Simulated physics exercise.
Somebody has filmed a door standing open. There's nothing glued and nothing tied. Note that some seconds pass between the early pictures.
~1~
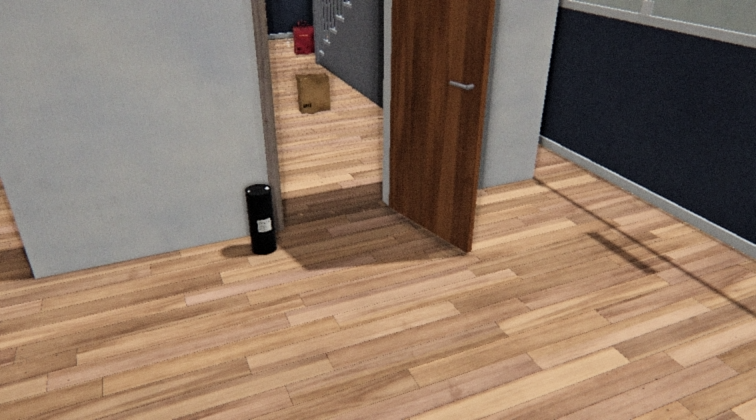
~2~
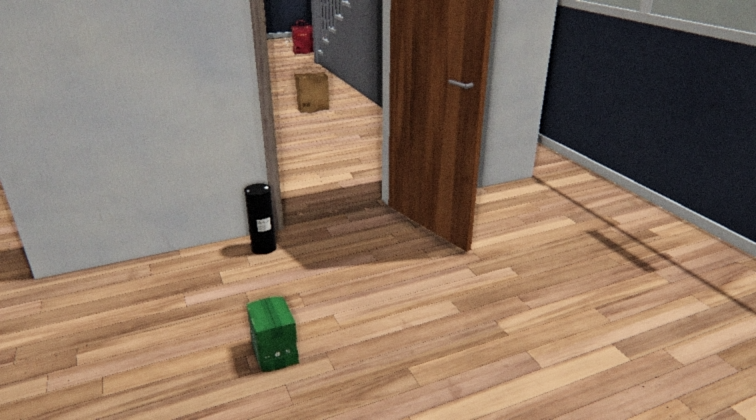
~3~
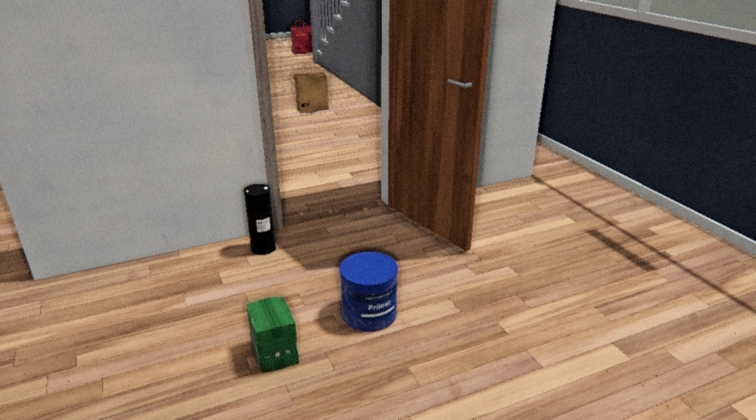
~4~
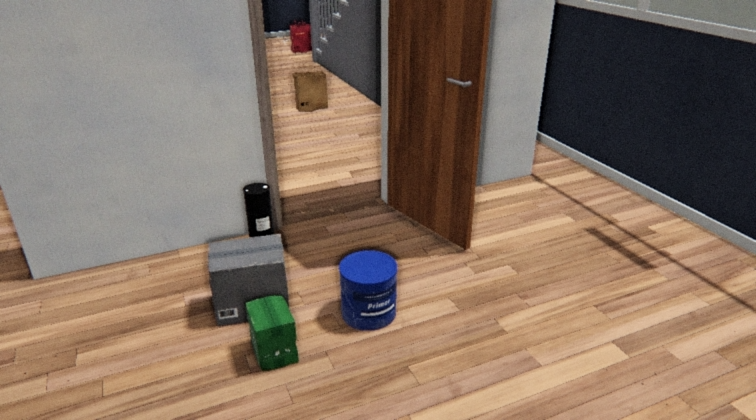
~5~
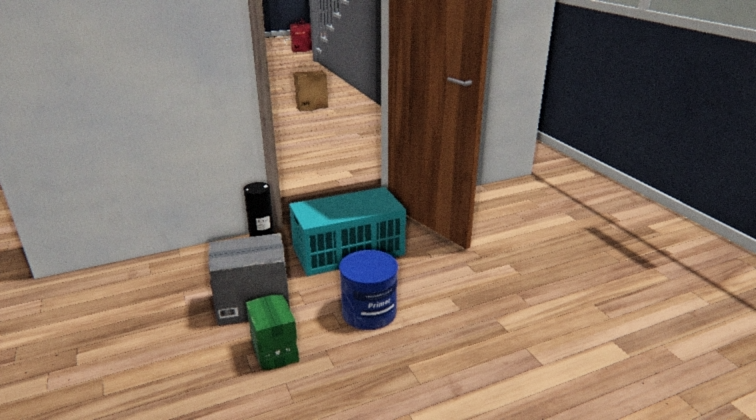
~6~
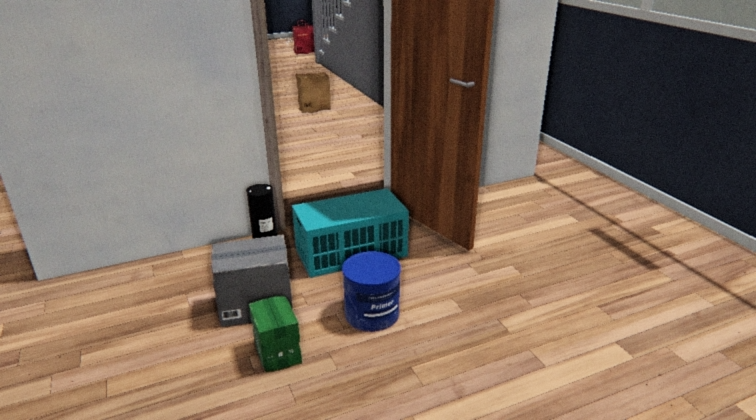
A green box, a blue pail, a grey box and a turquoise crate appear one after another on the wood floor before an open doorway, seen from slightly above, with nobody in view. A black canister stands by the grey wall at left, the brown door stands open at right, and brown and red objects sit beyond. The door stays still, and the camera barely shifts.
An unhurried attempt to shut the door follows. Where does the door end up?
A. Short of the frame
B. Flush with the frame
Short of the frame.
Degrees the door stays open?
Around 75 degrees.
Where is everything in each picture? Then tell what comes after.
In the first picture, door wide open and still; black canister (261, 220).
In the second picture, door wide open and still; green box (272, 334).
In the third picture, door wide open and still; black canister (260, 220).
In the fourth picture, door wide open and still; blue pail (369, 290); green box (272, 333).
In the fifth picture, door wide open and still; black canister (260, 218); grey box (250, 279).
In the sixth picture, door wide open and still; turquoise chest (351, 231); blue pail (372, 291).
Then, 0.60 s after the last picture, door at 93°.
Then, 0.90 s after the last picture, door at 81°.
At rest, door at 73°; all 5 in place. Seen from the same camera at the end, turquoise chest near (347, 231).
